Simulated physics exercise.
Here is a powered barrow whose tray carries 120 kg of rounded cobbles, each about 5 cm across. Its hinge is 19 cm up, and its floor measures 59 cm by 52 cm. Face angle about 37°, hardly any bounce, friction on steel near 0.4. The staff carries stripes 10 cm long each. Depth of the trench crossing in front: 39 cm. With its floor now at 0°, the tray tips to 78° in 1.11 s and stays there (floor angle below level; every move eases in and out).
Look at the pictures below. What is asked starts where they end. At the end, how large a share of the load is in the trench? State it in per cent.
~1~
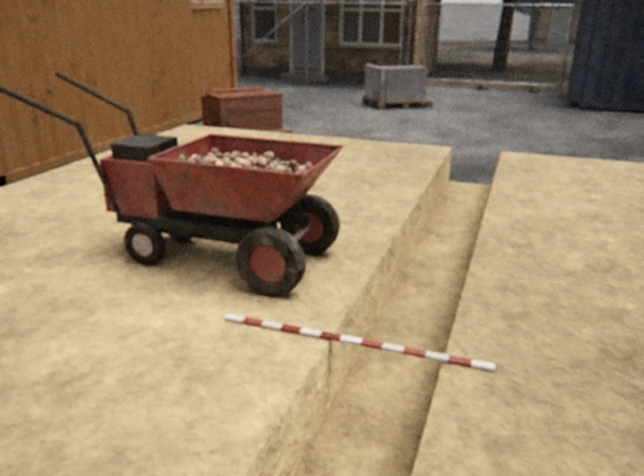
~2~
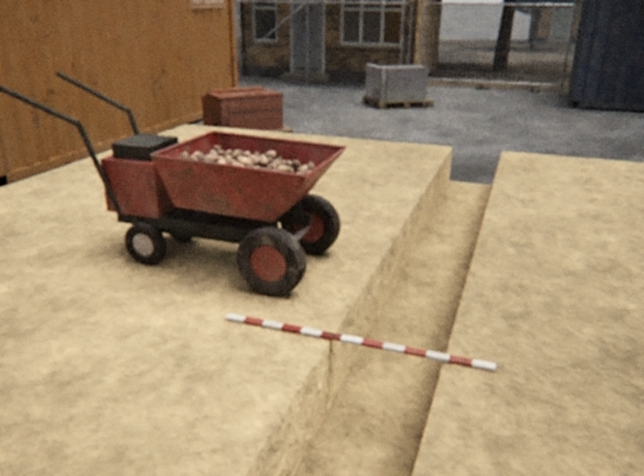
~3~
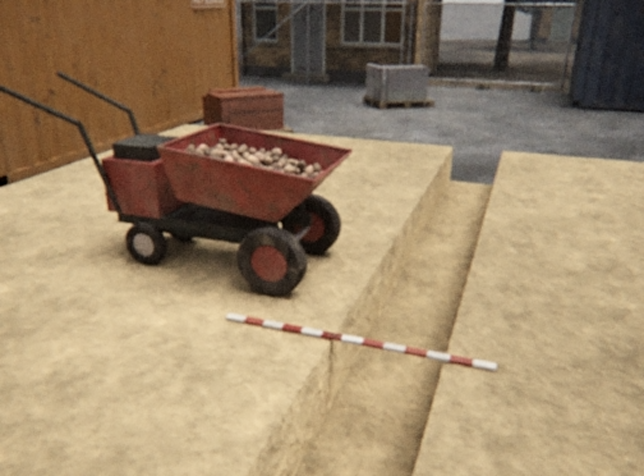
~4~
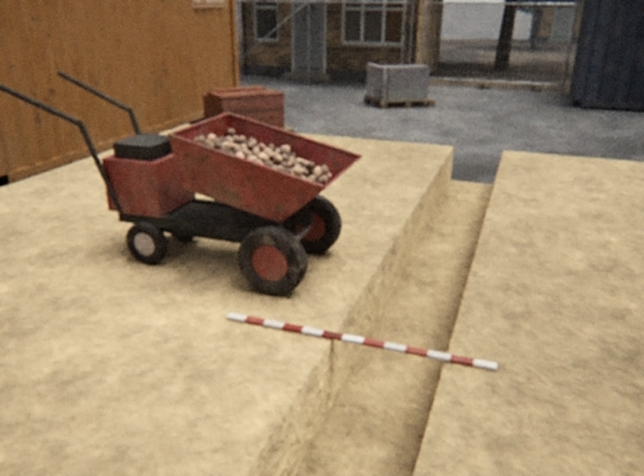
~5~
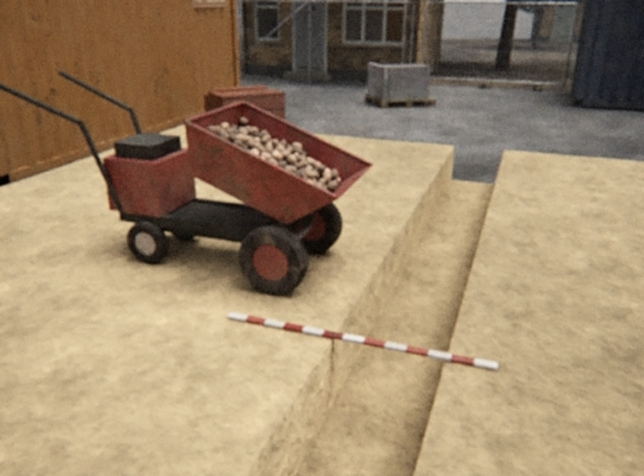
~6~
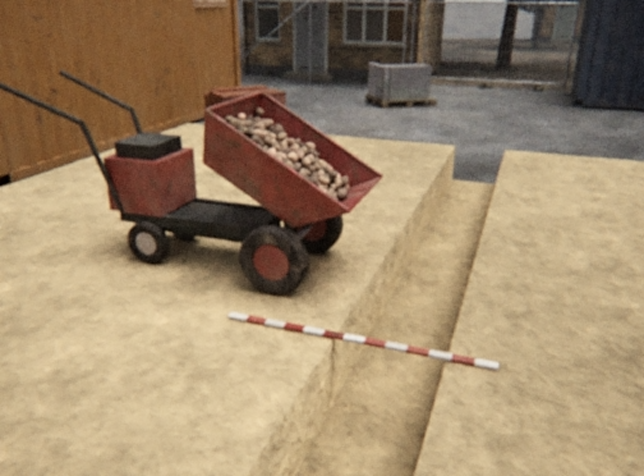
A share of about 100 per cent.
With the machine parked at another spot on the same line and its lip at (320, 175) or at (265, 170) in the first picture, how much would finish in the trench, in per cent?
The first gives about 100 percent and the second about 90 percent.
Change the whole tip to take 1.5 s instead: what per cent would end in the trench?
It would be near 100 per cent.
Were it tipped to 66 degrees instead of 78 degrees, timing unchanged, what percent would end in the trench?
Trench share: Approx. 95%.
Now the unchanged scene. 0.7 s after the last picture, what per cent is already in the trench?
Some 55 per cent.
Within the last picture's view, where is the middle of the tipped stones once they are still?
I'd put it close to (423, 343).
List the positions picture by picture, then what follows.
In the first picture, the tray is at 0°, its lip at (302, 176); the top of the load is at (242, 160).
In the second picture, the tray is at 2°, its lip at (306, 177); the top of the load is at (244, 158).
In the third picture, the tray is at 6°, its lip at (314, 181); the top of the load is at (234, 151).
In the fourth picture, the tray is at 13°, its lip at (324, 188); the top of the load is at (229, 141).
In the fifth picture, the tray is at 21°, its lip at (337, 198); the top of the load is at (234, 131).
The sixth picture shows lip at (349, 212), floor tilted 30°, highest stones at (248, 122).
Then, 0.4 s after the last picture the floor is at 66°, 100 % in the tray; the foremost stones are at (380, 247).
Then, 0.7 s after the last picture the floor is at 78°, 46 % in the tray, 54 % in the trench; the foremost stones are at (453, 349).
Then, 1.1 s after the last picture the floor is at 78°, 12 % in the tray, 88 % in the trench; the foremost stones are at (455, 335).
Then, 3.0 s after the last picture the floor is at 78°, 0 % in the tray, 100 % in the trench; the foremost stones are at (457, 335).
